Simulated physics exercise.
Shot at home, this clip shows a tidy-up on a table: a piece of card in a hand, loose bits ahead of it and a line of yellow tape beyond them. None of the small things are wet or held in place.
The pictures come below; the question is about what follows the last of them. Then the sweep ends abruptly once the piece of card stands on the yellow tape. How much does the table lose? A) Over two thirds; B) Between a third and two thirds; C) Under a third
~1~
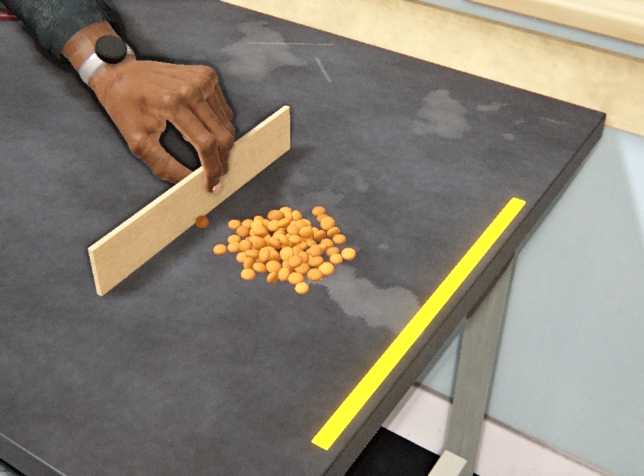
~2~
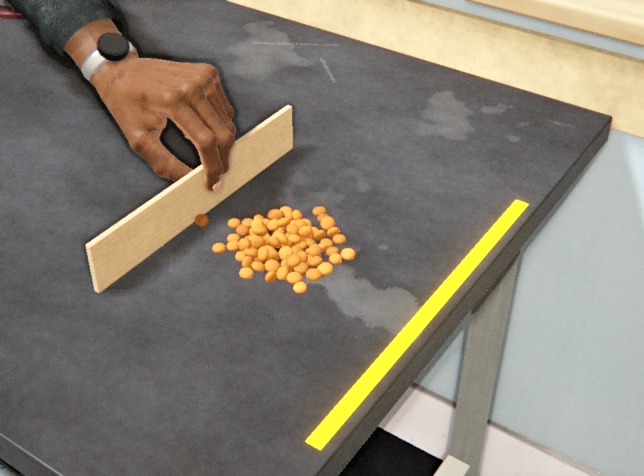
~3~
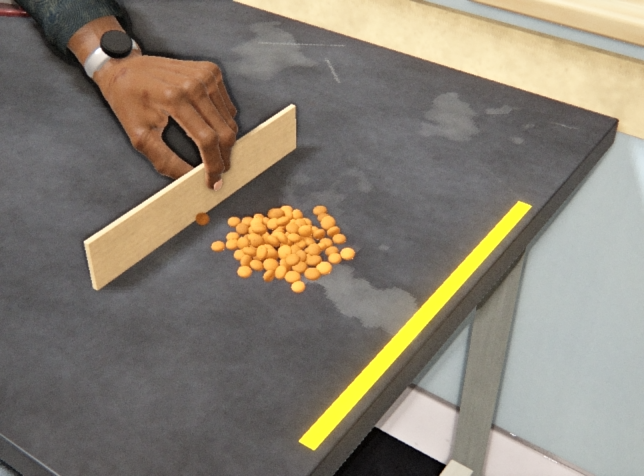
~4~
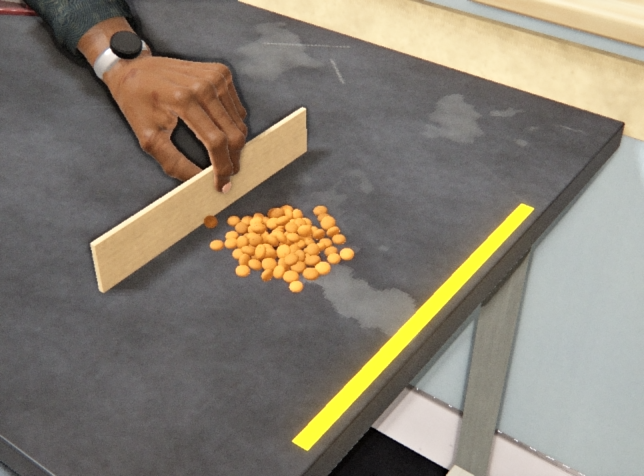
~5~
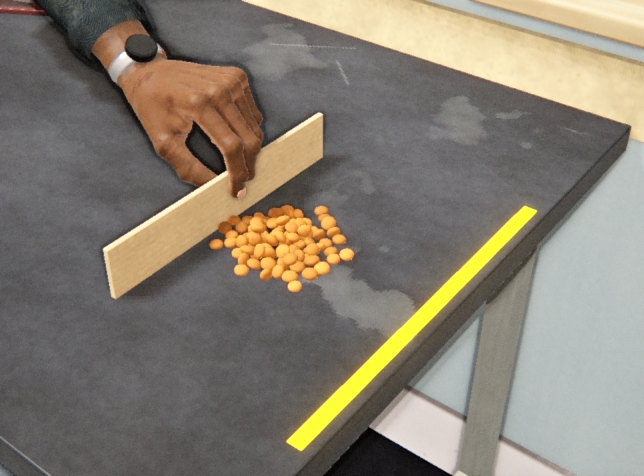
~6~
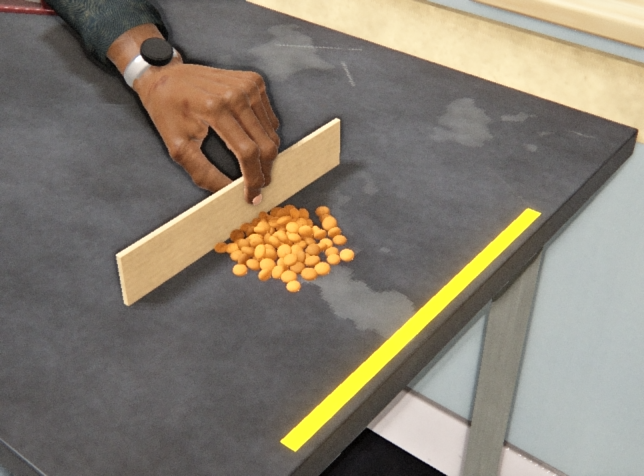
A.
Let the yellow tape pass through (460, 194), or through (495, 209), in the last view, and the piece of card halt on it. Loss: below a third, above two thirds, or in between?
For the first place it's less than a third, and for the second it's one to two thirds.
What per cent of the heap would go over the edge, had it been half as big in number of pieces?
90 per cent, roughly.
Soon after the last picture, piece of card still moving, near (336, 224); heap all on the table, its front near (398, 312).
A little later, piece of card stopped at the yellow tape; heap most over the edge.
Later still, piece of card stopped at the yellow tape; heap nearly all over the edge.
At rest, piece of card stopped at the yellow tape; heap nearly all over the edge.
